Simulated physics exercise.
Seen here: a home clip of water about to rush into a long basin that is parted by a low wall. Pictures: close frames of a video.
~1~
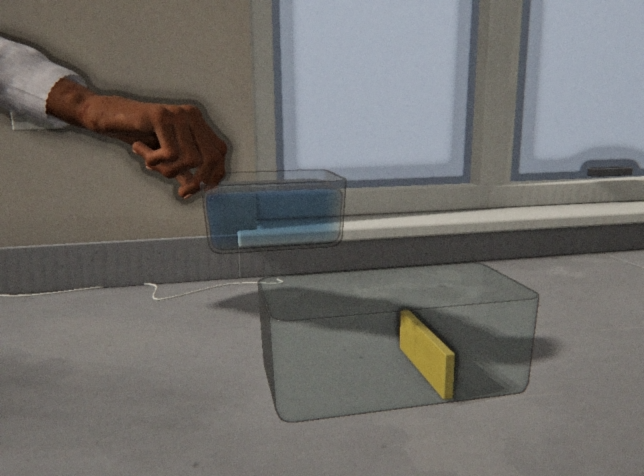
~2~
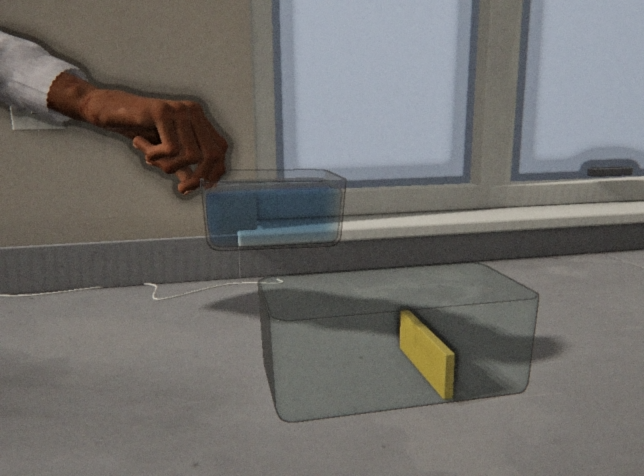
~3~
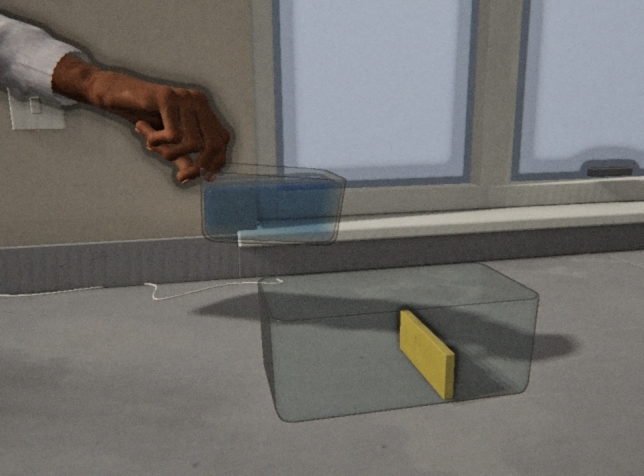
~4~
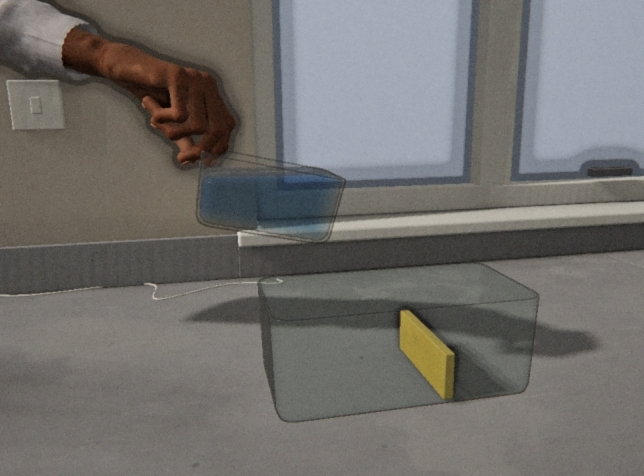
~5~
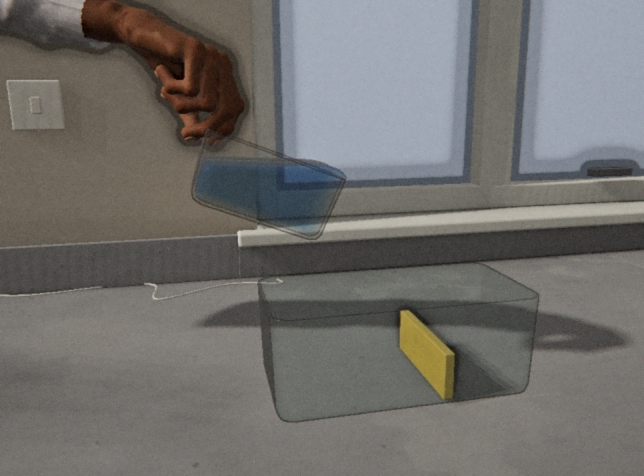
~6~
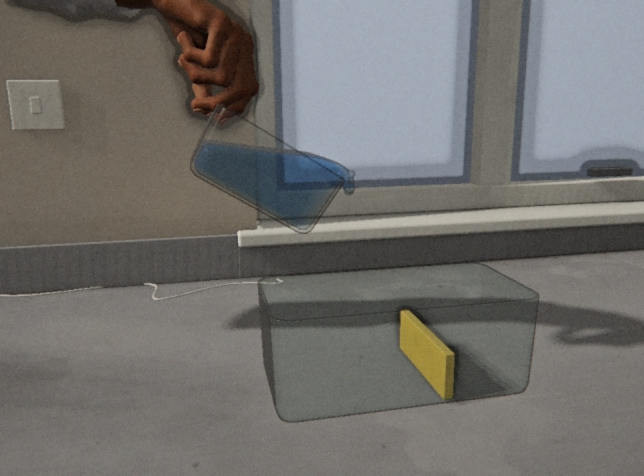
A hand tilted a clear container of blue water down to the right, slowly then more steeply, above a long see-through basin with a low yellow wall inside, until a little water reached over the rim.
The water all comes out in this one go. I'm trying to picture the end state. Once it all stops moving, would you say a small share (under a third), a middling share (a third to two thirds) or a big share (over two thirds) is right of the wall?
A middling share, a third to two thirds.
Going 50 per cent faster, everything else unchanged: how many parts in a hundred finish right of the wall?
I'd say roughly 50 in every hundred ends up there.
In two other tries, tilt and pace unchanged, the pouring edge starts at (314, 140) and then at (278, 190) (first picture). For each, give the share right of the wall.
Start one gives some 45 %, start two some 5 %.
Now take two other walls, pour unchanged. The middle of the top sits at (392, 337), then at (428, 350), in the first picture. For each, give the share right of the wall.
Estimated: 75 % first, 45 % second.
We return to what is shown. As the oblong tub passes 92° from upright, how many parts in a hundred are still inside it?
About 25 % remains.
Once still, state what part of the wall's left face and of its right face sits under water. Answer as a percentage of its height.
Levels: Left around 20 per cent, right around 60 per cent.
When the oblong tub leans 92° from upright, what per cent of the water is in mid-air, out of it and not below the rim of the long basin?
It's close to 60 %.
A moment on, the oblong tub is tipped on its side and 26 per cent is still to pour, 14 is left of the wall and 2 right of it.
Next, the oblong tub is tipped right over and 2 per cent is still to pour, 16 is left of the wall and 67 right of it.
Then the oblong tub is tipped right over and 0 per cent is still to pour, 30 is left of the wall and 55 right of it.
Later the oblong tub is tipped right over and 0 per cent is still to pour, 35 is left of the wall and 57 right of it.
Finally, 35 per cent lies left of the wall, 57 right of it and 8 outside.
